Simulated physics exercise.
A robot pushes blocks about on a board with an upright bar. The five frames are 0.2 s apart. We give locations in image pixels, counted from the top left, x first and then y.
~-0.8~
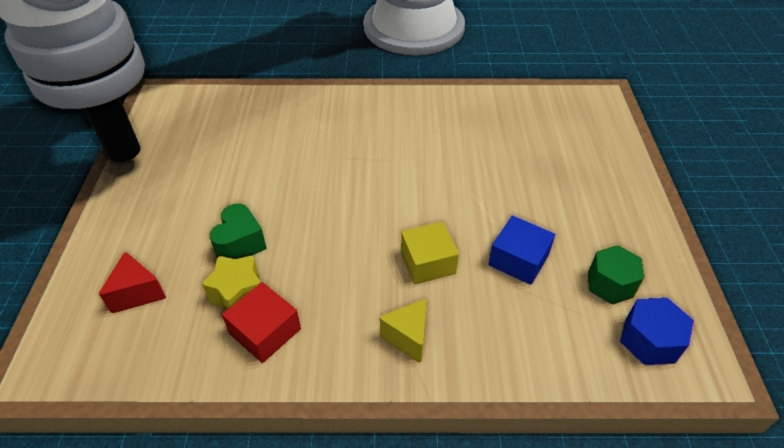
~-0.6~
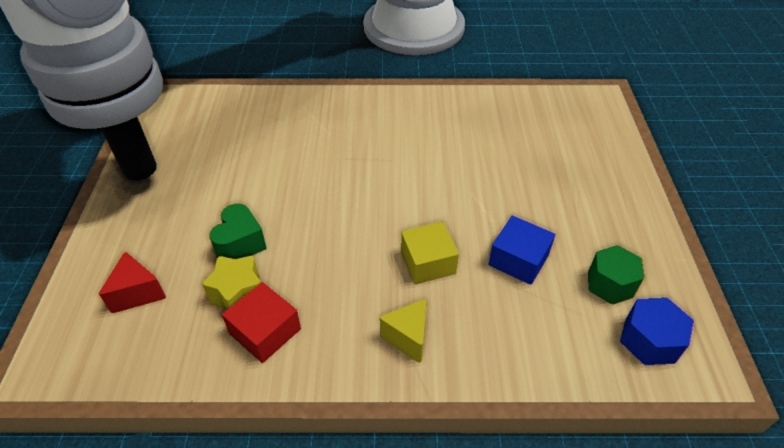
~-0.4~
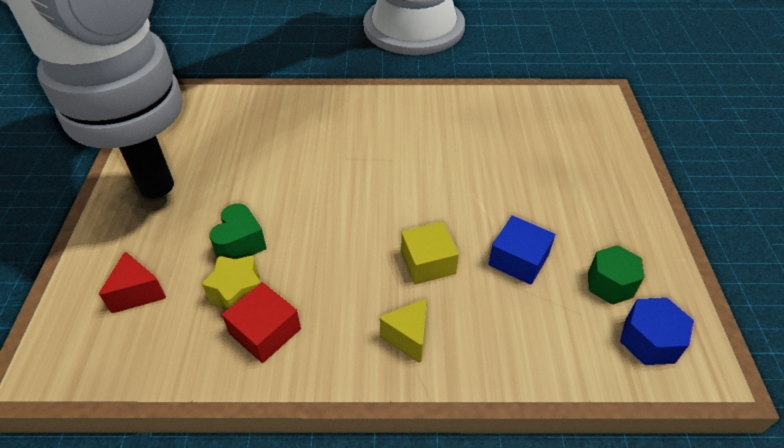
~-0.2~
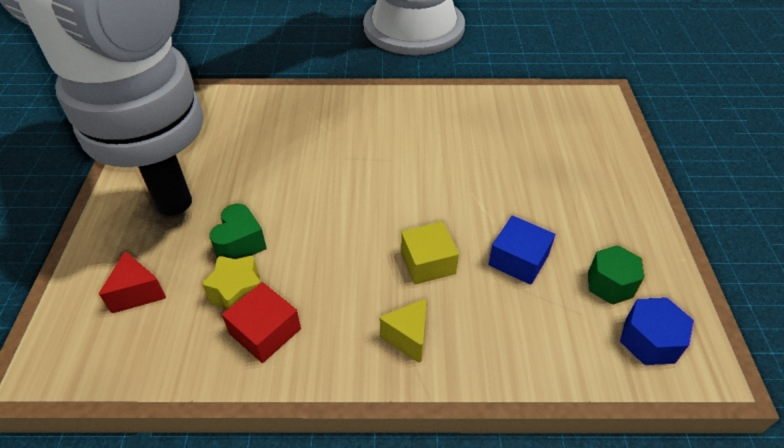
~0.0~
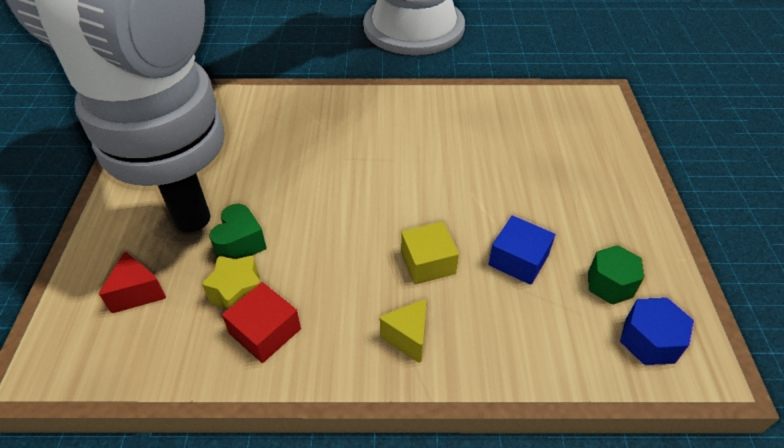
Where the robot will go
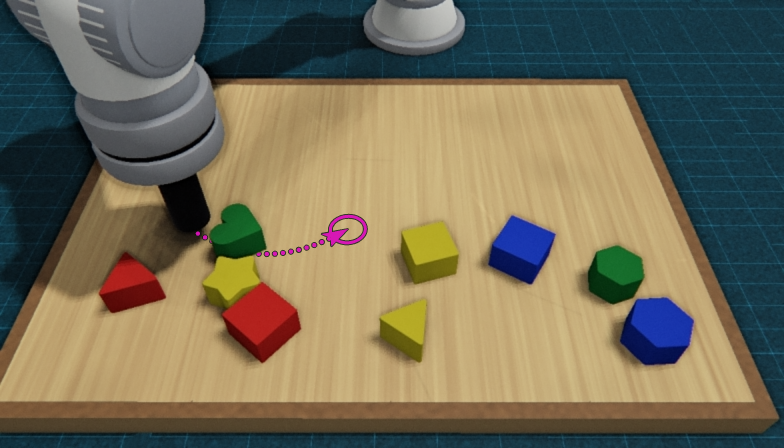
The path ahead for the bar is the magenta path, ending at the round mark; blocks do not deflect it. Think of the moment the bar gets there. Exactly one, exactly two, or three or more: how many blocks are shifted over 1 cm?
Just one will move.
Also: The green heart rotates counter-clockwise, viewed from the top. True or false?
This is false.
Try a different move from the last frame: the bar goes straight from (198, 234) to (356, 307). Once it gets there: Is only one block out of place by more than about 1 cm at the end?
Yes - that is the case.
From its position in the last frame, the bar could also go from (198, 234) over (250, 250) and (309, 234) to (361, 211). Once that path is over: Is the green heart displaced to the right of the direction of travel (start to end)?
Final answer: Yes.
Path on the board, from (198, 234) by way of (243, 252) and (298, 250) to (348, 229).
The first path, step by step. One third of the way, bar (239, 238); green heart (274, 233).
Two thirds of the way, bar (297, 236); green heart (331, 233).
At the end, bar (347, 215); yellow star in place; green heart (370, 228), turned 35° clockwise.
